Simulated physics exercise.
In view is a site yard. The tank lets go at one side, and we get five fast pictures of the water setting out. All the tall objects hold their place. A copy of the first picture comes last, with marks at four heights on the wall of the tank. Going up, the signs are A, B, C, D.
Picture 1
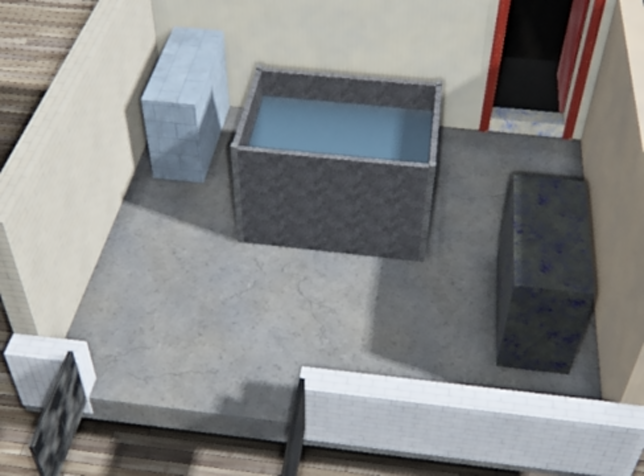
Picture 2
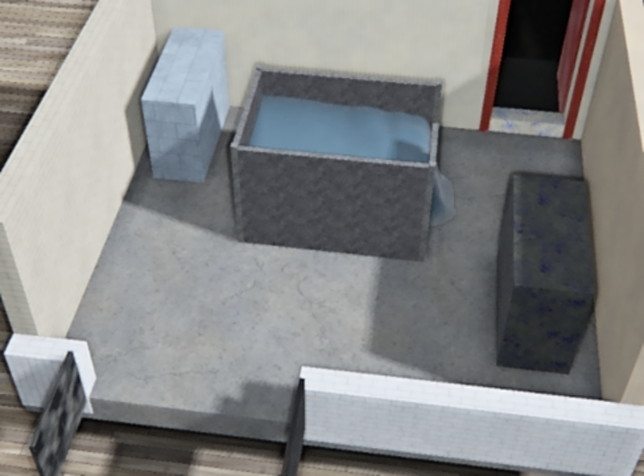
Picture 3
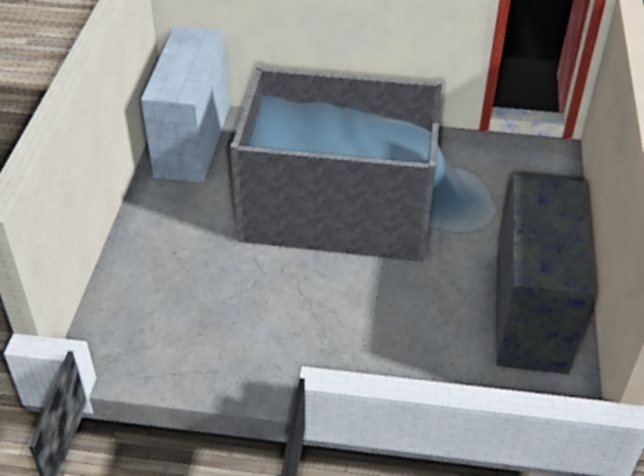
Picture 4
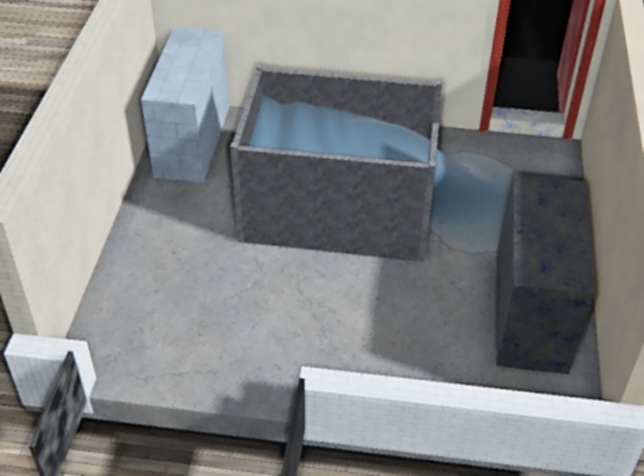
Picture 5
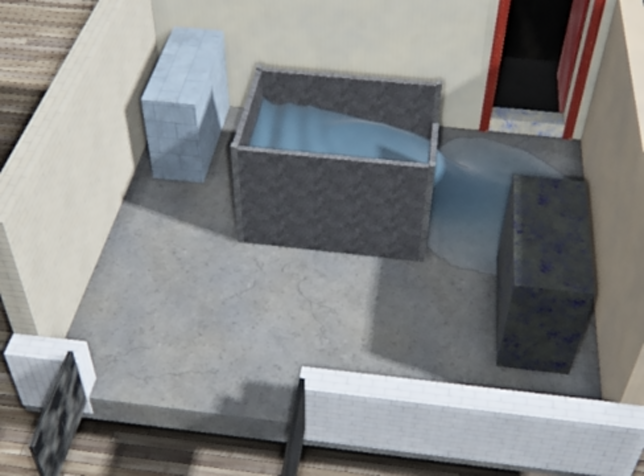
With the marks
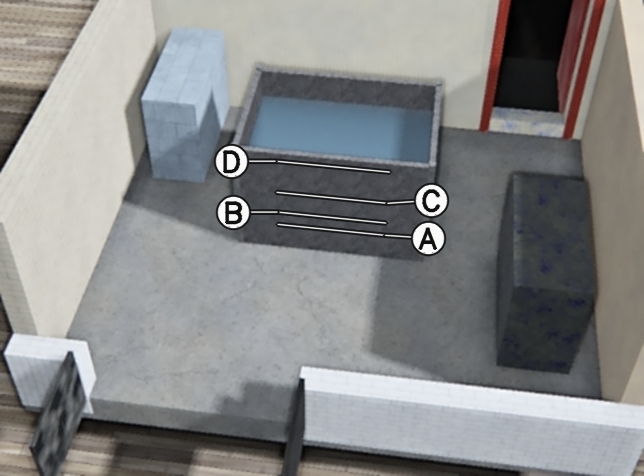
Water in the dark stone tank poured out through its right side onto the grey yard floor, then spread in a widening puddle toward the red doorway and around the dark block.
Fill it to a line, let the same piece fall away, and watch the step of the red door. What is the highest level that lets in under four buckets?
B.
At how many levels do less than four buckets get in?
Two of them.
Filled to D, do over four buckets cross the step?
Yes, it does.
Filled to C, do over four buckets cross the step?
Yes, that goes wrong.
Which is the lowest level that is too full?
It is C.
On the marked copy, A at (331, 229); B at (331, 217); C at (331, 197); D at (332, 166); from the bottom up A, B, C, D.
For level A, nothing gets over.
For level B, a splash gets over, under a bucket.
For level C, about 10 bucketfuls get in.
For level D, dozens of bucketfuls pour in.
